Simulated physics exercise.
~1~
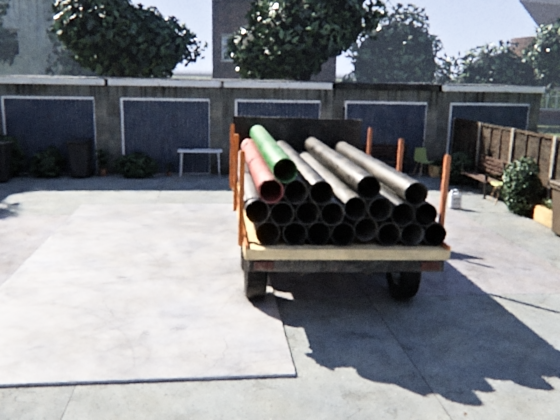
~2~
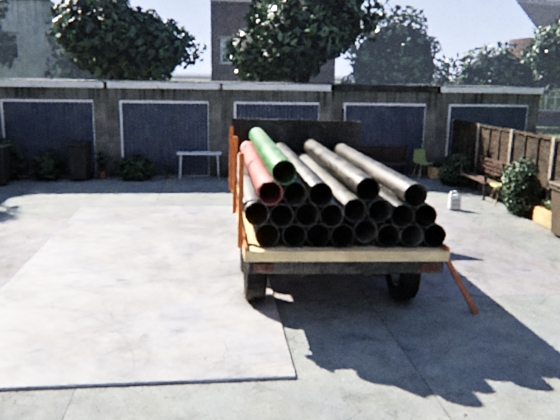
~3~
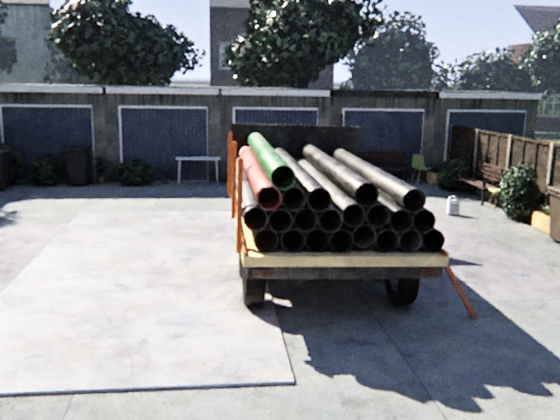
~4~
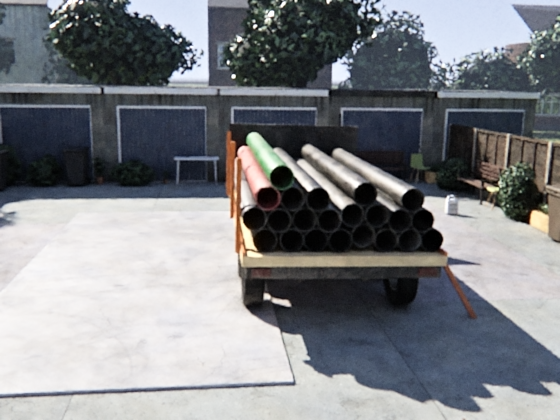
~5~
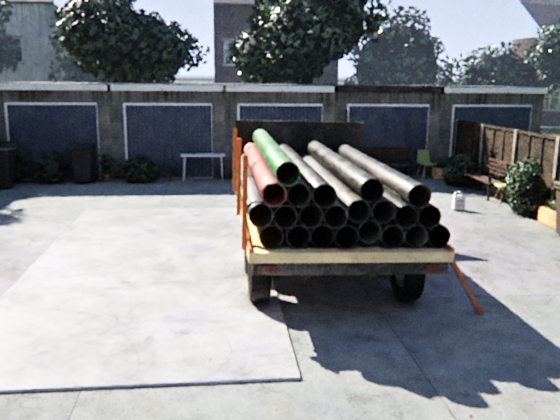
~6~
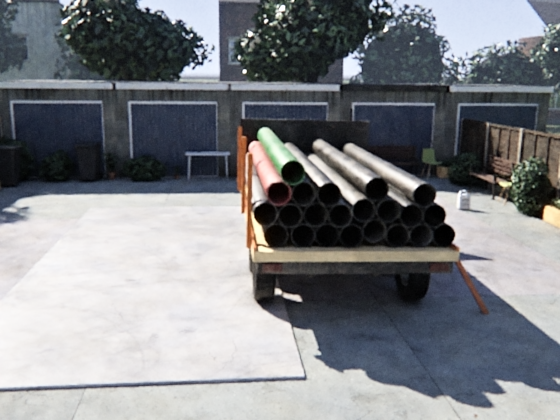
A trailer stacked with pipes stays still as its right posts drop, spilling none.
